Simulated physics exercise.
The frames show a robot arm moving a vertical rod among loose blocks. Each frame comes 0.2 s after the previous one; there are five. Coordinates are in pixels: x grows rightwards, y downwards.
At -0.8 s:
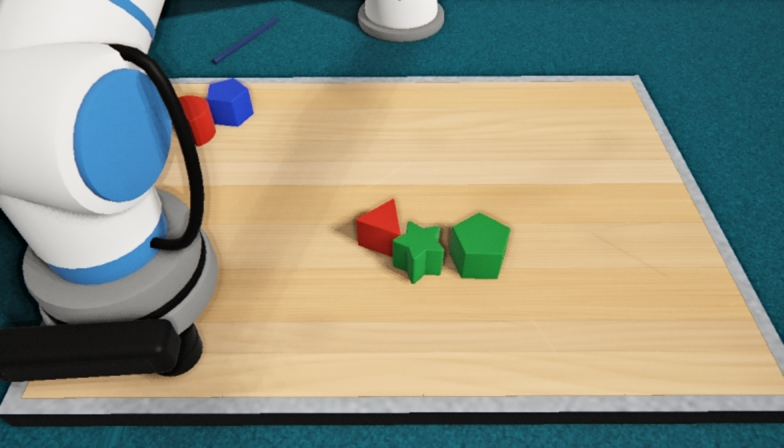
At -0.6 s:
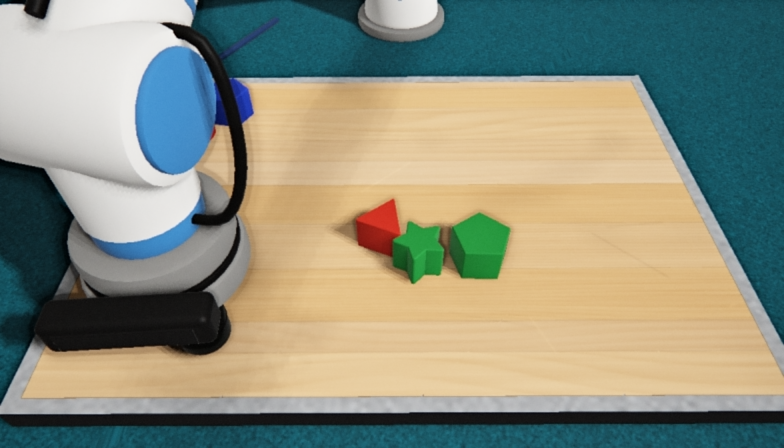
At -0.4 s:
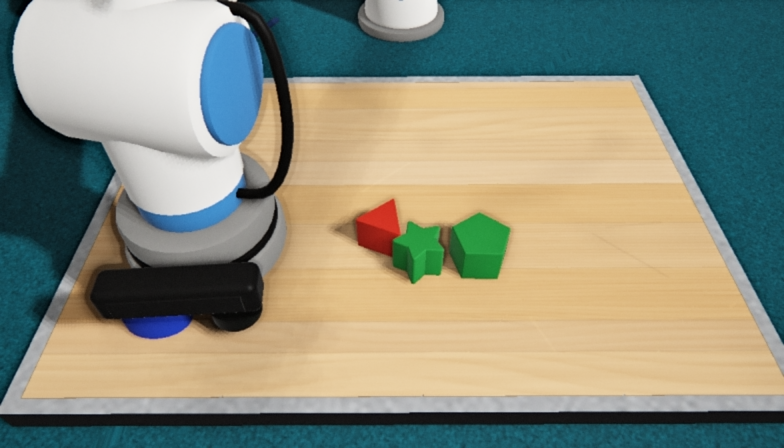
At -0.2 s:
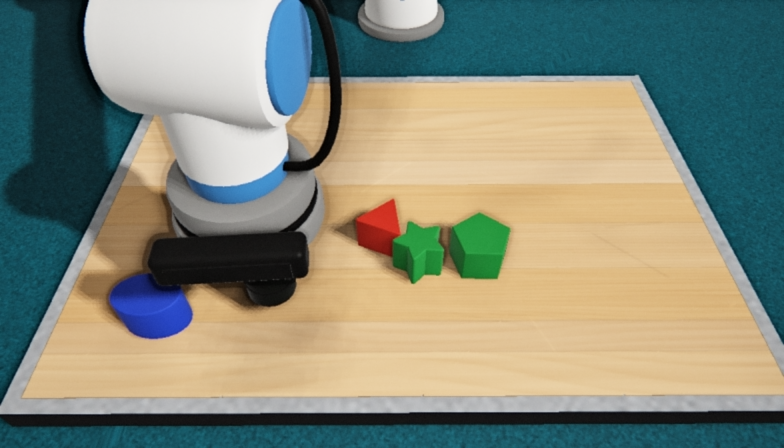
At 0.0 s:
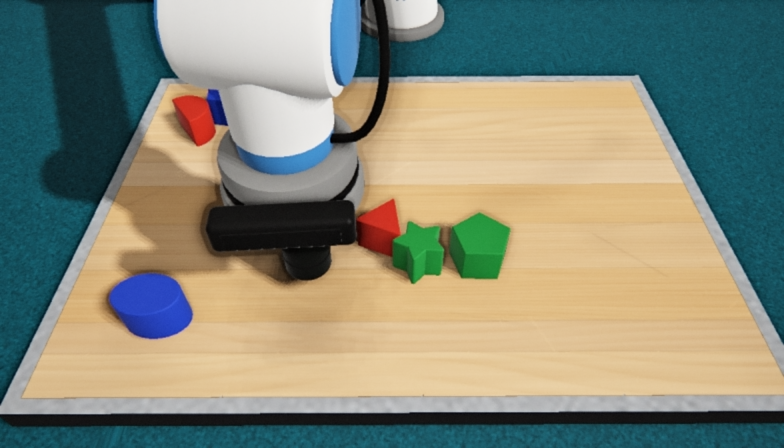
A white and blue robot arm glides right and slightly away above motionless colored blocks.
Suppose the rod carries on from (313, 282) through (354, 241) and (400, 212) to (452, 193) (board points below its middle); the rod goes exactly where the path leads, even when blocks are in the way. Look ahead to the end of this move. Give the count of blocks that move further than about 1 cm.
Count: One.
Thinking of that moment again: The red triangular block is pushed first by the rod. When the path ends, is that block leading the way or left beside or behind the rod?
The rod moves past it.
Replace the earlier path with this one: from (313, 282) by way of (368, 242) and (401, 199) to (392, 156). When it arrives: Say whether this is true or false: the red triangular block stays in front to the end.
This is false.
What follows on the original path. One third of the way, rod (352, 222); red triangular block (393, 212), turned 35° clockwise.
Two thirds of the way, rod (401, 192); red triangular block (425, 204), turned 115° clockwise.
At the end, rod (454, 174); red triangular block (429, 204), turned 125° clockwise; green star-shaped block still.
